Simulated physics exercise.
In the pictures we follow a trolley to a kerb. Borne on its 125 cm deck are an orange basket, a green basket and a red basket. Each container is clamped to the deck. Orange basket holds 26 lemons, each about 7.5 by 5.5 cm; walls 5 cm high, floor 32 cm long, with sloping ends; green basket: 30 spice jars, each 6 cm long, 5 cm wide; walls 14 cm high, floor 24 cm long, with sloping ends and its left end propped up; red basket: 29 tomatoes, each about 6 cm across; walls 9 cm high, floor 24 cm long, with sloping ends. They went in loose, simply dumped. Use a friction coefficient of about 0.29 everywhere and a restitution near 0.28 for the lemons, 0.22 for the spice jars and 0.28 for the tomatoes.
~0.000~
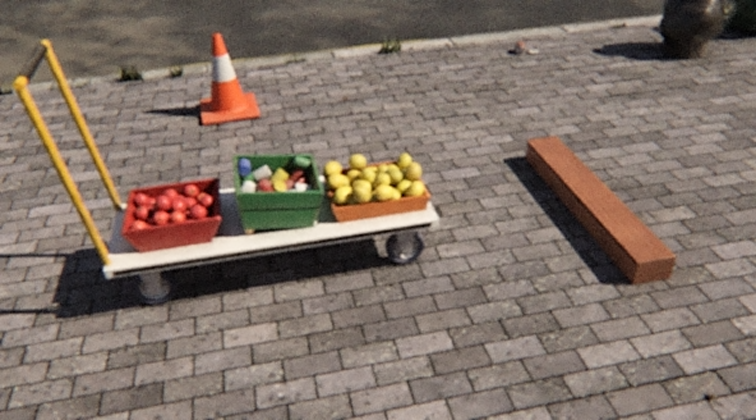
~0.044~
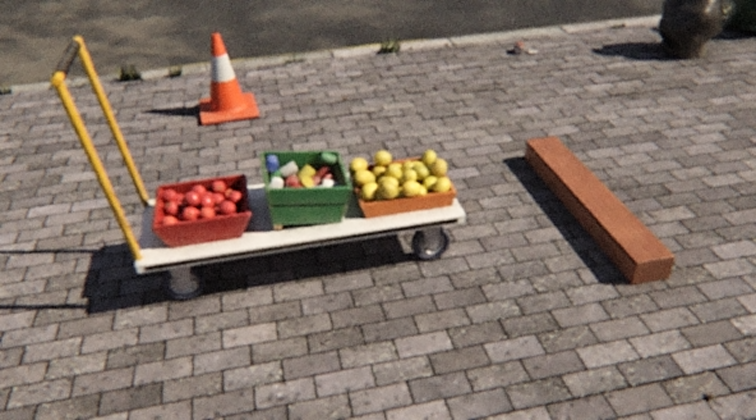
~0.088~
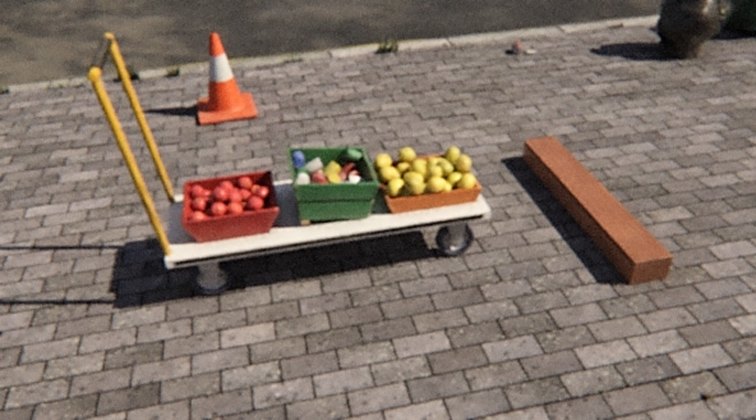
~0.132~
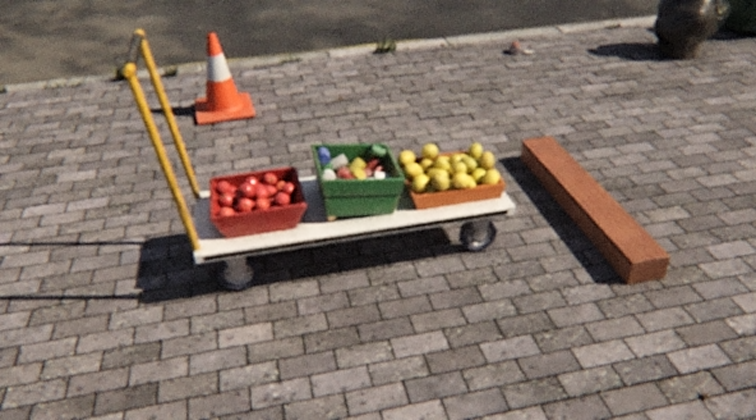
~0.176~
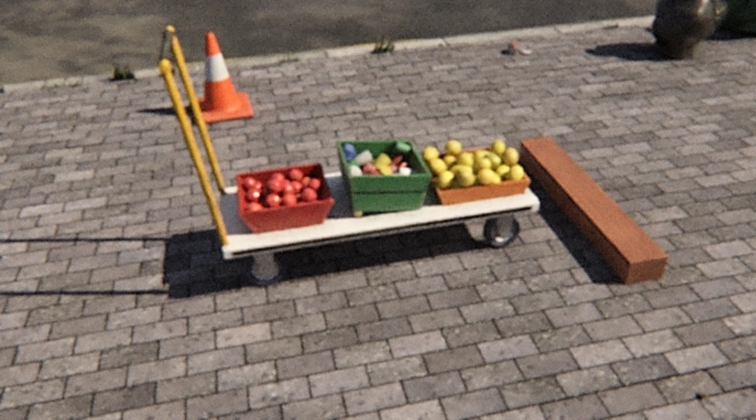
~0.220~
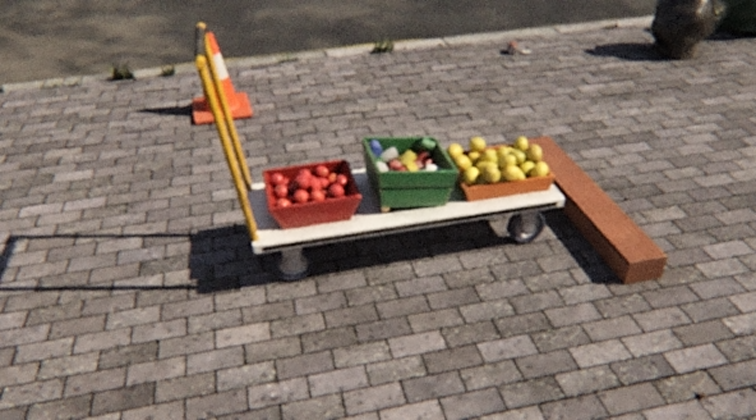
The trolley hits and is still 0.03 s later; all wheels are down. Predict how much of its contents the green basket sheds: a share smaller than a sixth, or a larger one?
Spillage stays beneath one sixth.
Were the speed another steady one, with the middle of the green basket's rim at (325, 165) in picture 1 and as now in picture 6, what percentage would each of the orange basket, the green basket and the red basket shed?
That would give orange basket 30 %, green basket 0 % and red basket 0 %.
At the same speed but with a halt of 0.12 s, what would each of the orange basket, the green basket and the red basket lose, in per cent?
With that change, orange basket 40 per cent, green basket 10 per cent, red basket 10 per cent.
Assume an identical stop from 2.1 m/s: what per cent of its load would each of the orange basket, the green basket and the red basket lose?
Orange basket 40 %, green basket 0 %, red basket 10 %.
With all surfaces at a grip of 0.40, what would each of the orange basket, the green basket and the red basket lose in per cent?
Orange basket 40%, green basket 10%, red basket 20%.
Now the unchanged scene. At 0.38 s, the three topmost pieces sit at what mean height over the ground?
Roughly 44 cm.
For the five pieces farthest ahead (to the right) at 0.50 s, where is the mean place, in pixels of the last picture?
Near (620, 154) in pixels.
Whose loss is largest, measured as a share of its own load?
Answer: The orange basket.
After 0.28 s, the wheels strike.
After 0.38 s, orange basket 21 in, 5 out, green basket 30 in, 0 out and red basket 29 in, 0 out.
After 0.50 s, orange basket 17 in, 9 out, green basket 29 in, 1 out and red basket 22 in, 7 out.
After 0.73 s, orange basket 15 in, 11 out, green basket 28 in, 2 out and red basket 20 in, 9 out.
Final count (at 1.23 s), orange basket 15 in, 11 out, green basket 28 in, 2 out and red basket 21 in, 8 out. Asked share, 2 of 30, 7 per cent.
